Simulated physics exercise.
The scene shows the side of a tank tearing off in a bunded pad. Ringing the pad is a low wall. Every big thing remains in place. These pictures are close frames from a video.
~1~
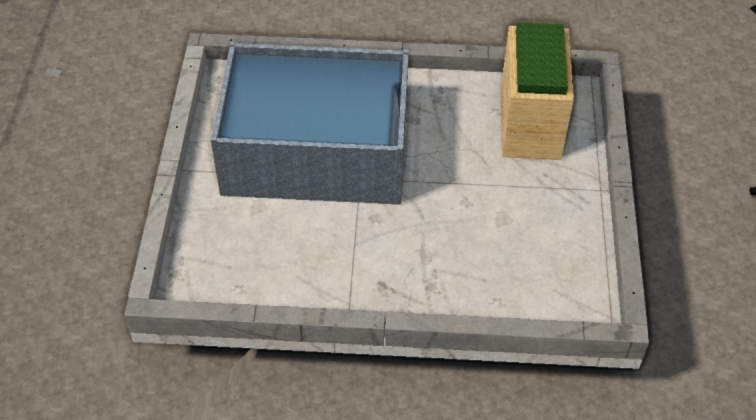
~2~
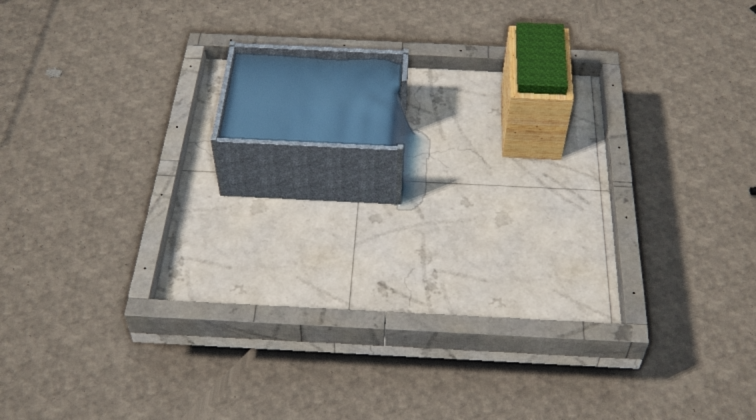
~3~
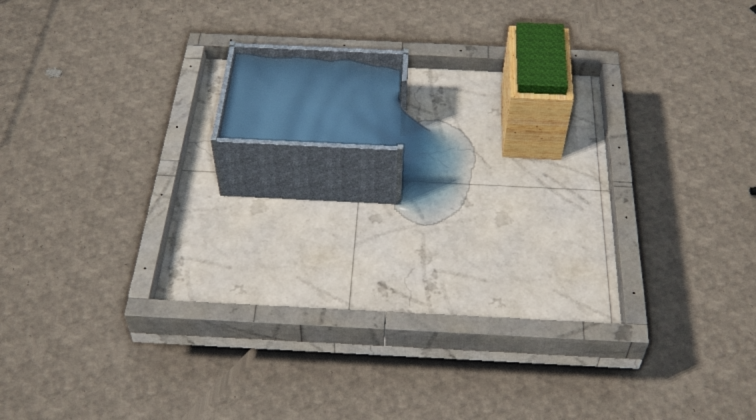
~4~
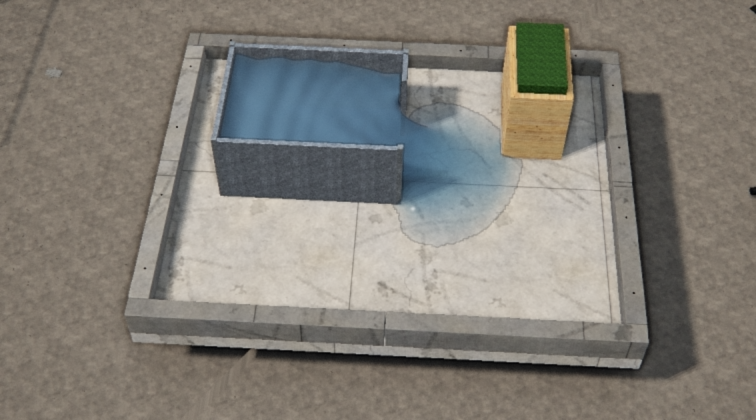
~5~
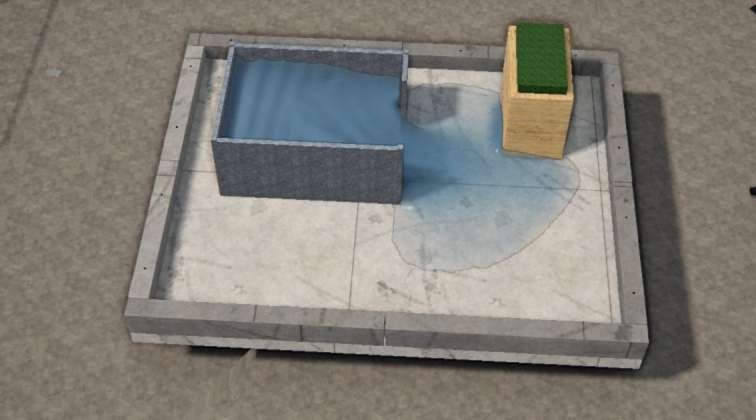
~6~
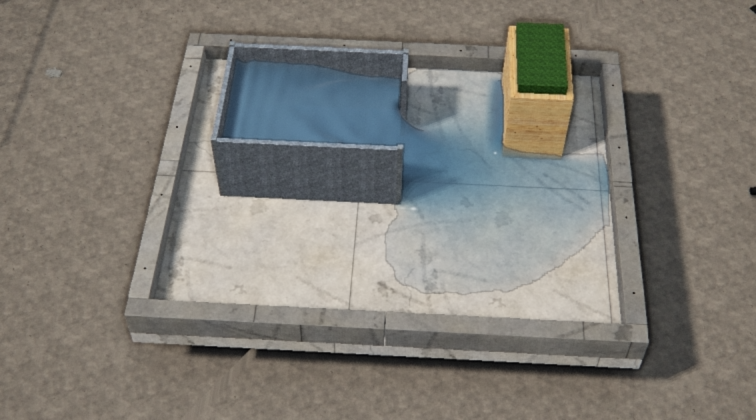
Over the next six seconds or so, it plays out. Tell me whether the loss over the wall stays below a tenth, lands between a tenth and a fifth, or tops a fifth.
The loss lands between a tenth and a fifth.
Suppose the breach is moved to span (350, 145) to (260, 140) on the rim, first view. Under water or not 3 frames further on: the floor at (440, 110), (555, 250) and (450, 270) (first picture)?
Going through them in order gives still bare, still bare, waterlogged.
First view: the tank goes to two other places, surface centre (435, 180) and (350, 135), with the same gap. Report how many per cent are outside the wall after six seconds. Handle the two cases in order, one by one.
I'd say some 34 per cent for the first and some 20 per cent for the second.
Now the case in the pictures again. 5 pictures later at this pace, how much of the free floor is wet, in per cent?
About 50 per cent.
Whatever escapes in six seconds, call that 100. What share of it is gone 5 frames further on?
My guess would be around 5 percent.
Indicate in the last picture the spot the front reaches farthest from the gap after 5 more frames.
Close to (612, 334).
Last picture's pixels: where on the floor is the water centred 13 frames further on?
I'd put my finger on (431, 178).
A moment on, water covers 40 % of the floor; the low wall has let 0 % over.
Next, water covers 45 % of the floor; the low wall has let 1 % over.
Then, water covers 55 % of the floor; the low wall has let 10 % over.
Later, water covers 75 % of the floor; the low wall has let 14 % over.
In the end, water covers 80 % of the floor; the low wall has let 14 % over.
